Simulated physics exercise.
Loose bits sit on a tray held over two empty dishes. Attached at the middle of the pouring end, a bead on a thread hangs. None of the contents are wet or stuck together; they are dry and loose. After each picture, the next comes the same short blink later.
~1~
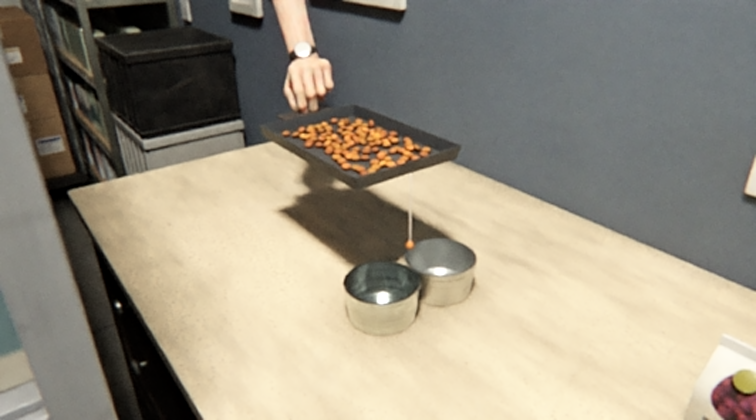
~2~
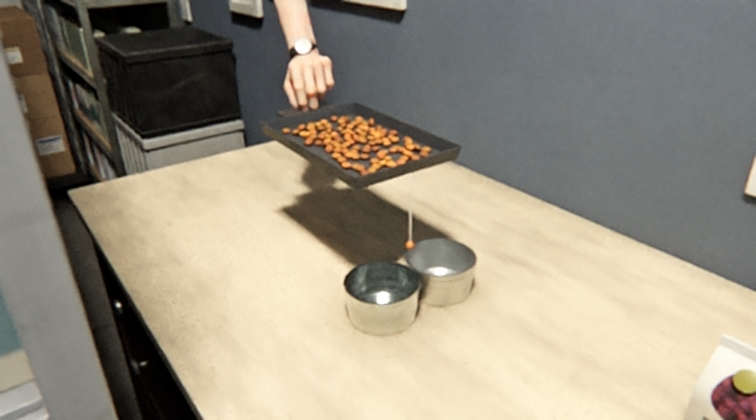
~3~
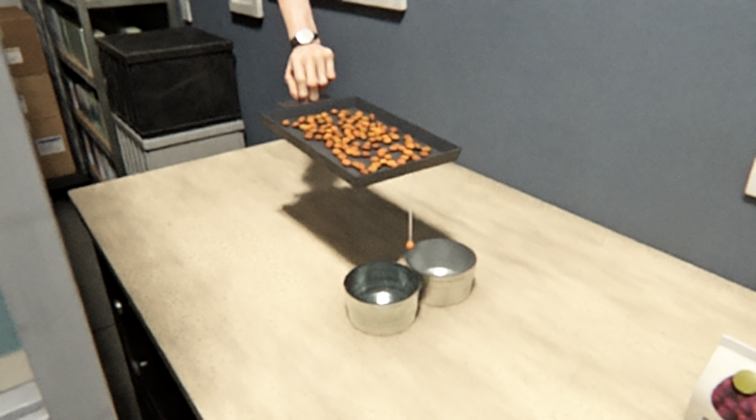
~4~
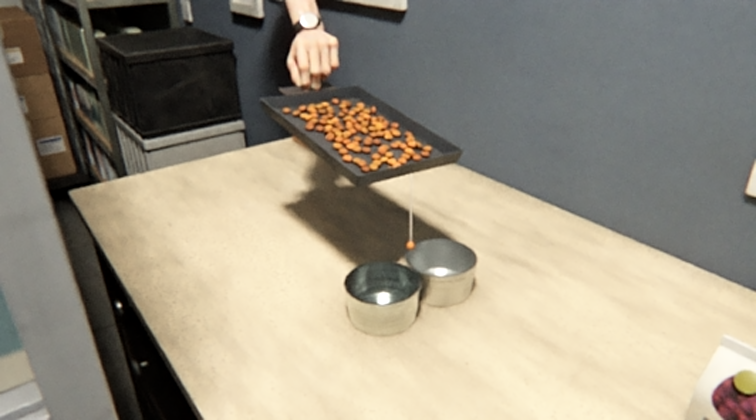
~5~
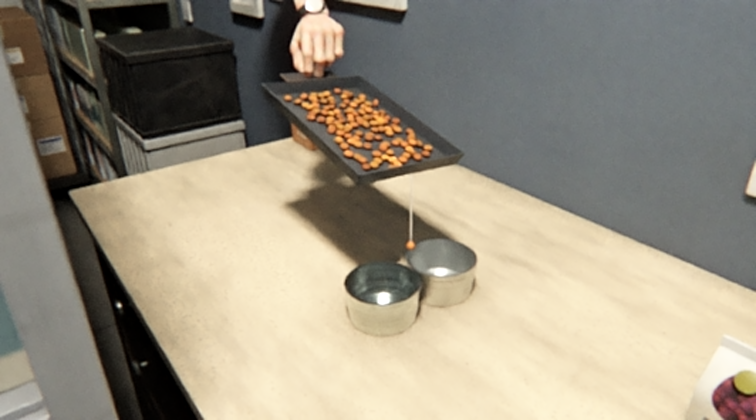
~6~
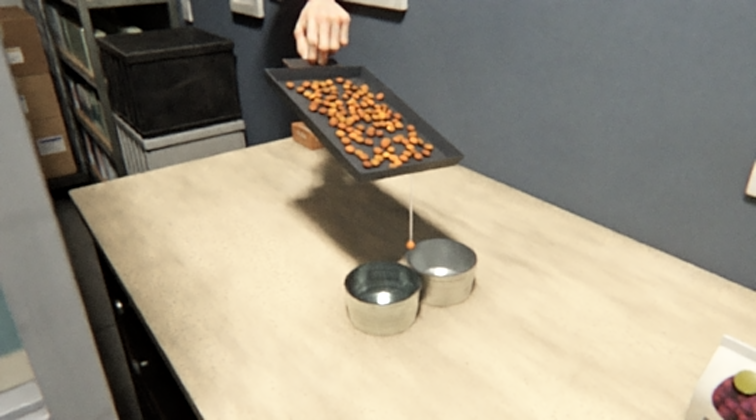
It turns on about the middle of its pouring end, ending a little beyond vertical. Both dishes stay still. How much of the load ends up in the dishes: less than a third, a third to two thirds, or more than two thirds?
A third to two thirds.
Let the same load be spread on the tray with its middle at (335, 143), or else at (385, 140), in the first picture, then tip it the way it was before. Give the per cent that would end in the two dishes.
50 % and 50 %.
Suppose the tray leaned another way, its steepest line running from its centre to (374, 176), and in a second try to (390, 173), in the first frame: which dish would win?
Toward the first point it's the dish to the left; toward the second, the dish to the left.
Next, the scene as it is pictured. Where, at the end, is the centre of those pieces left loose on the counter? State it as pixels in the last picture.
Estimate: Around (497, 280).
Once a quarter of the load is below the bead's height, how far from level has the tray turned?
I'd say close to 80 degrees.
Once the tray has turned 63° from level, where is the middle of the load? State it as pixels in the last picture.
Mark it at roughly (438, 156) in the final frame.
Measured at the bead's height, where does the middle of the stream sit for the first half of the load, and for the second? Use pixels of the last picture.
Around (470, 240), followed by around (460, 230).
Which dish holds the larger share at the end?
Observed: The right-side one.
Just after the last frame, tray tipped steeply; almost all on the tray; about a tenth in the air.
A moment on, tray tipped past a quarter turn; roughly a quarter on the tray; roughly a quarter in the right dish; roughly a third outside both; roughly a quarter in the air.
Further on, tray tipped past a quarter turn; roughly half in the right dish; roughly half outside both.
When it is over, tray tipped past a quarter turn; not one in the left dish; roughly half in the right dish; roughly half outside both.
